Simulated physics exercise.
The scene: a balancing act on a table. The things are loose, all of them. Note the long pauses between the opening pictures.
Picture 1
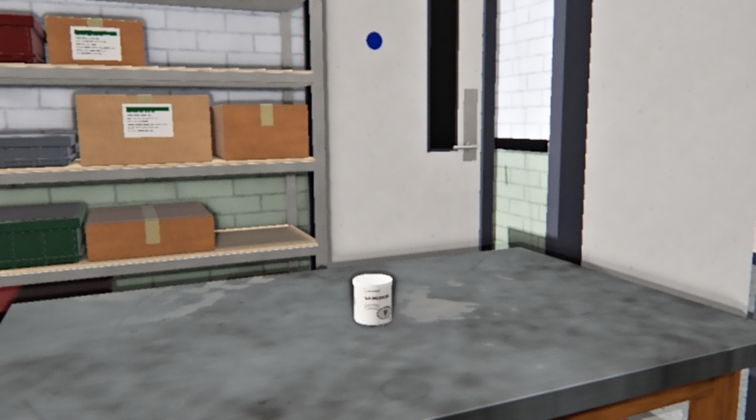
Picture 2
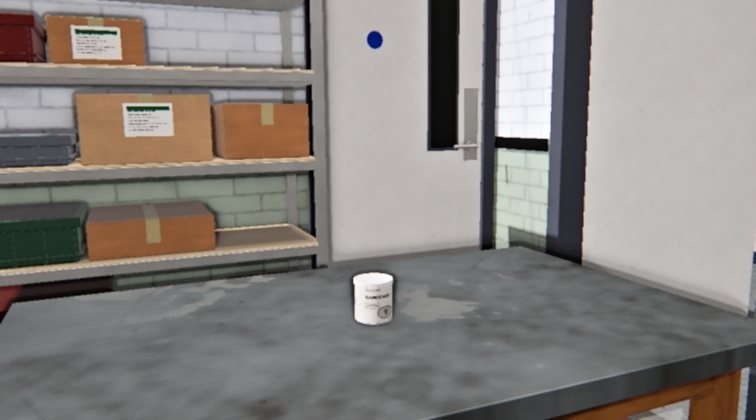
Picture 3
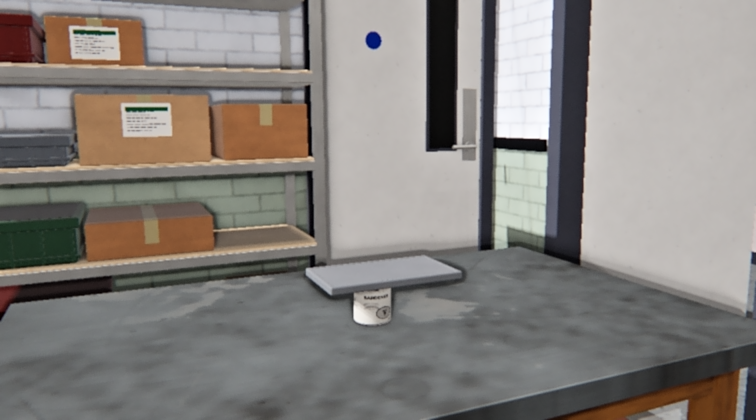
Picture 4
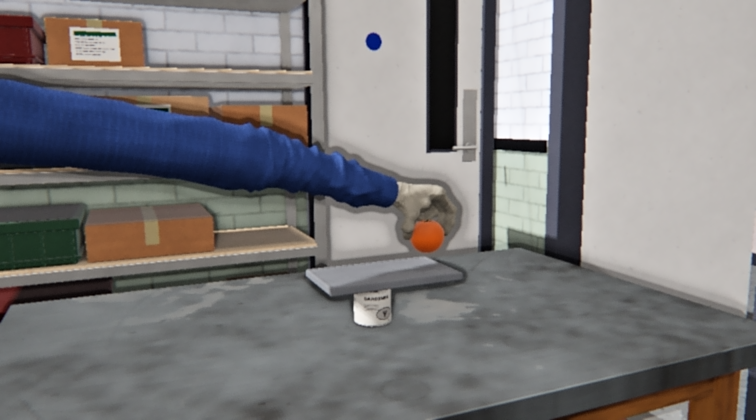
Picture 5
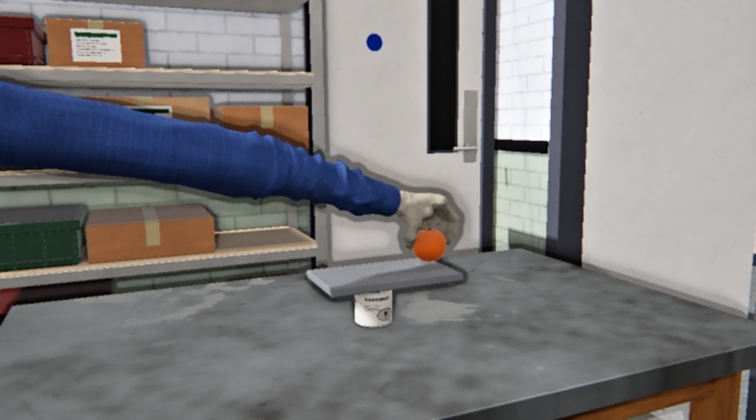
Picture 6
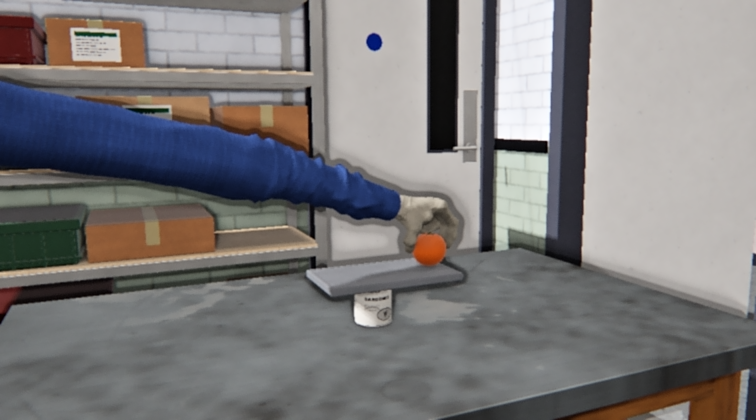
A small white tin stands on a dark grey tabletop, seen from slightly above by a still camera, with shelves of brown boxes at left and a pale door behind. At first nothing moves, then a flat grey slab is resting across the tin. A blue-sleeved arm with a pale glove reaches in from the left and lowers a round orange tomato onto the slab's right side, fingers still at it.
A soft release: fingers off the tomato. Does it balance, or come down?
The stack cannot bear the weight.
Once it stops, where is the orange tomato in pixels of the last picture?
It ends near (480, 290).
Then, 0.30 s past the last view, orange tomato now fallen; grey lid rocked 45° from its first pose.
Then, 0.50 s past the last view, grey lid rocked 33° from its first pose.
Then, 0.70 s past the last view, grey lid rocked 27° from its first pose.
Finally, fallen, orange tomato; moved from the start, grey lid; white tin still in place. Final places as the last picture's camera would see them, orange tomato near (479, 290). The stack comes apart.
